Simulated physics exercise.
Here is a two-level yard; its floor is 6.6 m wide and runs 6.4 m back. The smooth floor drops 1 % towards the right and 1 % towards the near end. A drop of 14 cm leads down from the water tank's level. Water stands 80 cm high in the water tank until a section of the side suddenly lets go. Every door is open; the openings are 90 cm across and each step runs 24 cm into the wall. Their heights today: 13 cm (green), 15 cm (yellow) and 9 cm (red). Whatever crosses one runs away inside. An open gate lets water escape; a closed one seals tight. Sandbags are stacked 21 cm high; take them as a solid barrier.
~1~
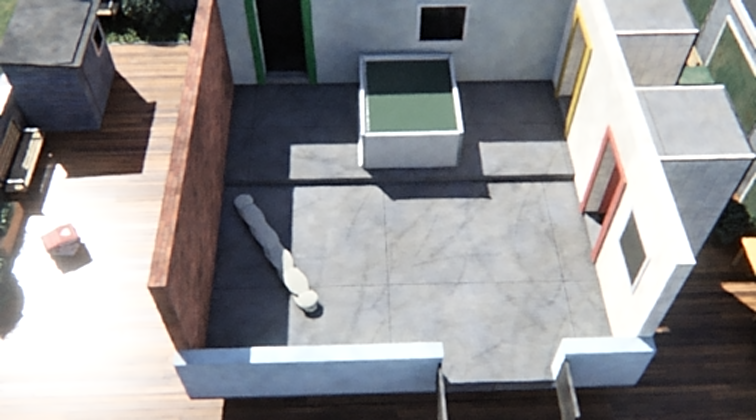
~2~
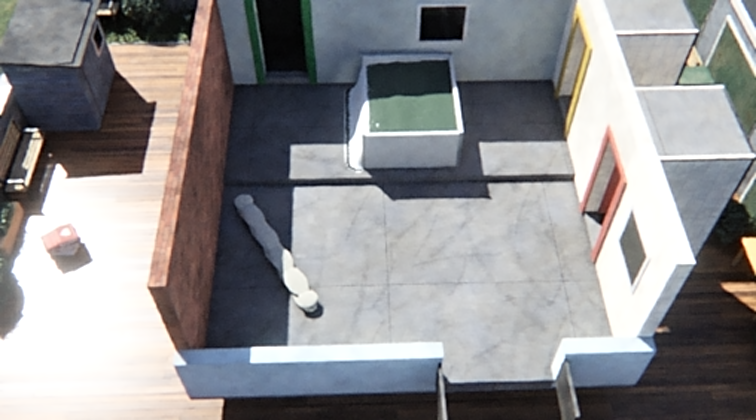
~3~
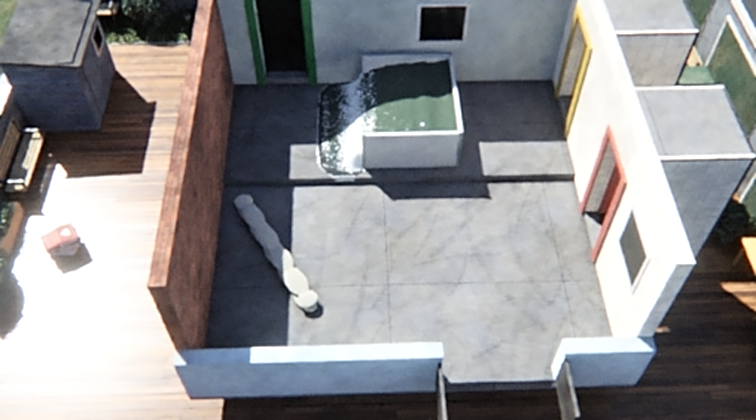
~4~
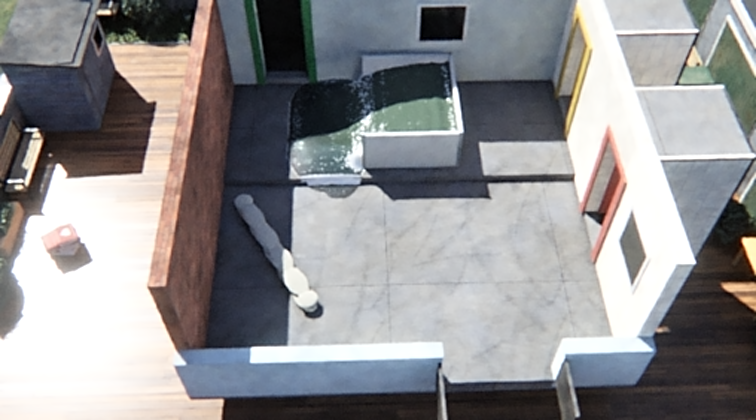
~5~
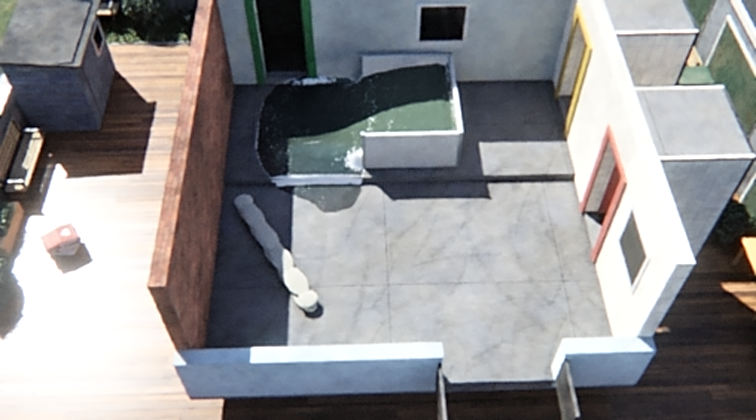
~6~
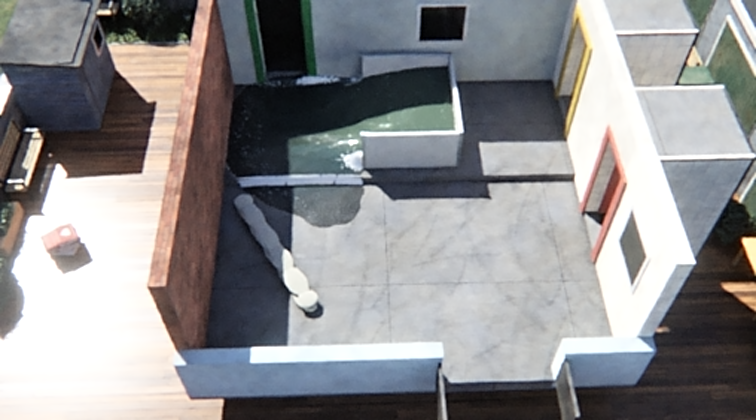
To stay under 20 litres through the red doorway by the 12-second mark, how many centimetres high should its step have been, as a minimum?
At least 6.5 cm or so.
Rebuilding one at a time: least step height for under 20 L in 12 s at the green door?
About 29 cm at green.
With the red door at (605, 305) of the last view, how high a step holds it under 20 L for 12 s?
About 14.5 cm.
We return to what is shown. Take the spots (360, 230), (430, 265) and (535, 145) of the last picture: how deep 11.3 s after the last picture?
Roughly 4, 3 and 1 cm, in turn.
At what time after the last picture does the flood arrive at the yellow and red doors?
Yellow 4.5 s, red 4.5 s.
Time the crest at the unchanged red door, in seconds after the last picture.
At about 11.0 s.
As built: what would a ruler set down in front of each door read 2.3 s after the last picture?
Depths in cm: Green 26, yellow 0, red 0.
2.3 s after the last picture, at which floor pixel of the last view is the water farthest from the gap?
Around (203, 374).
Then, 0.7 s after the last picture water covers 25 % of the floor, deepest (57 cm) near (235, 87); it has not reached the red door.
Then, 2.3 s after the last picture water covers 45 % of the floor, deepest (35 cm) near (243, 194); it has not reached the red door.
Then, 11.3 s after the last picture water covers 85 % of the floor, deepest (12 cm) near (569, 365); 11 cm at the red door, 7 litres in over its 9 cm step.
At the red door as built, the water peaked near 12 cm, 10.9 s after the last picture.
Run again over the same 12 s with other heights there, 28 litres in over 6 cm, 11 litres over 8 cm. The limit of 20 litres is kept from about 6.5 cm up.
